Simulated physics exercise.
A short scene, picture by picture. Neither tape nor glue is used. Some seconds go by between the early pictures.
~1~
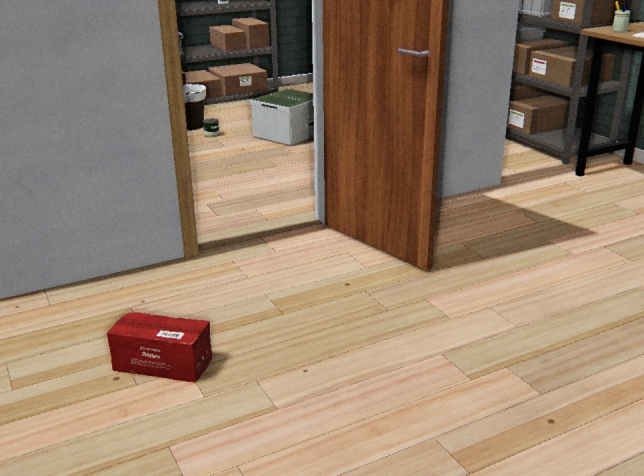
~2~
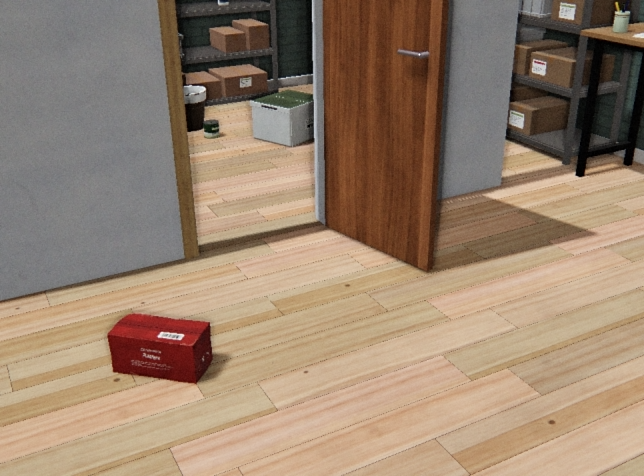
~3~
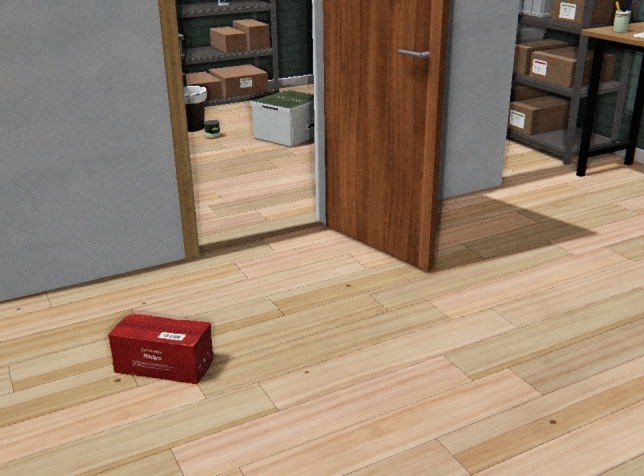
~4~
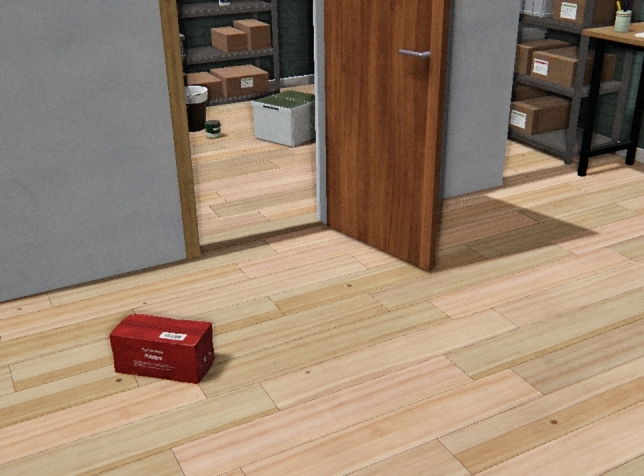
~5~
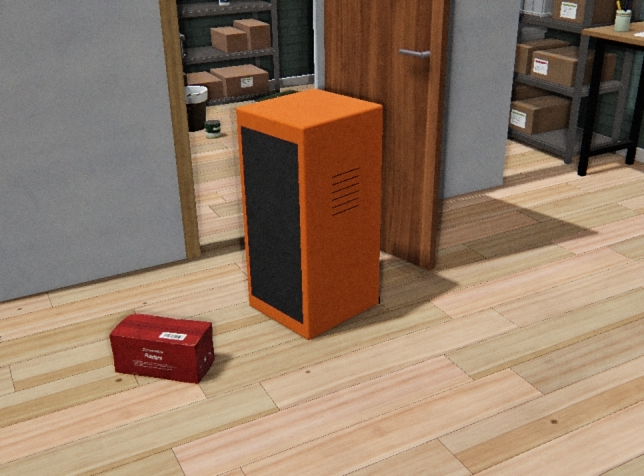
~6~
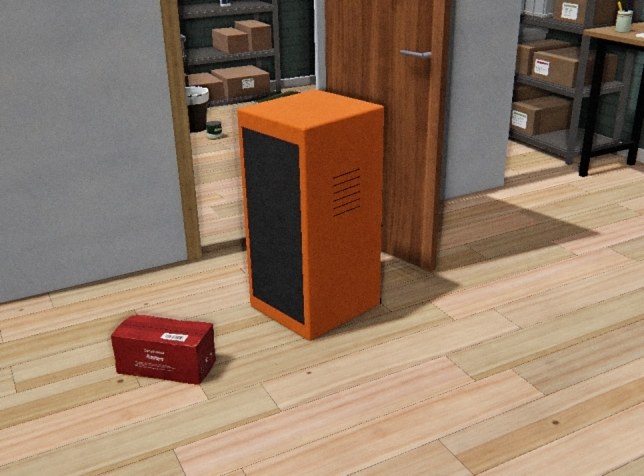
A wooden door stood wide open and still, with a red parcel on the floor to the left, and then a tall orange appliance suddenly appeared in front of the doorway; nothing else noticeably moved.
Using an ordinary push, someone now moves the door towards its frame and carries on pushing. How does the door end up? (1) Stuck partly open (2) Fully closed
Stuck partly open.
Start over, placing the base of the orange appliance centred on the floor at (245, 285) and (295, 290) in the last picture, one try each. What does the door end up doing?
Try one: The door gets held up; try two: It gets held up.
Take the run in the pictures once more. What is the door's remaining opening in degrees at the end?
About 75°.
Then, 0.30 s on from there, door at 98°.
Then, 0.50 s on from there, door at 86°.
Then, 0.60 s on from there, door at 78°.
Then, 0.70 s on from there, door at 73°.
In the end, door at 73°; both unmoved. At the end, from the last picture's camera, orange appliance near (312, 213).
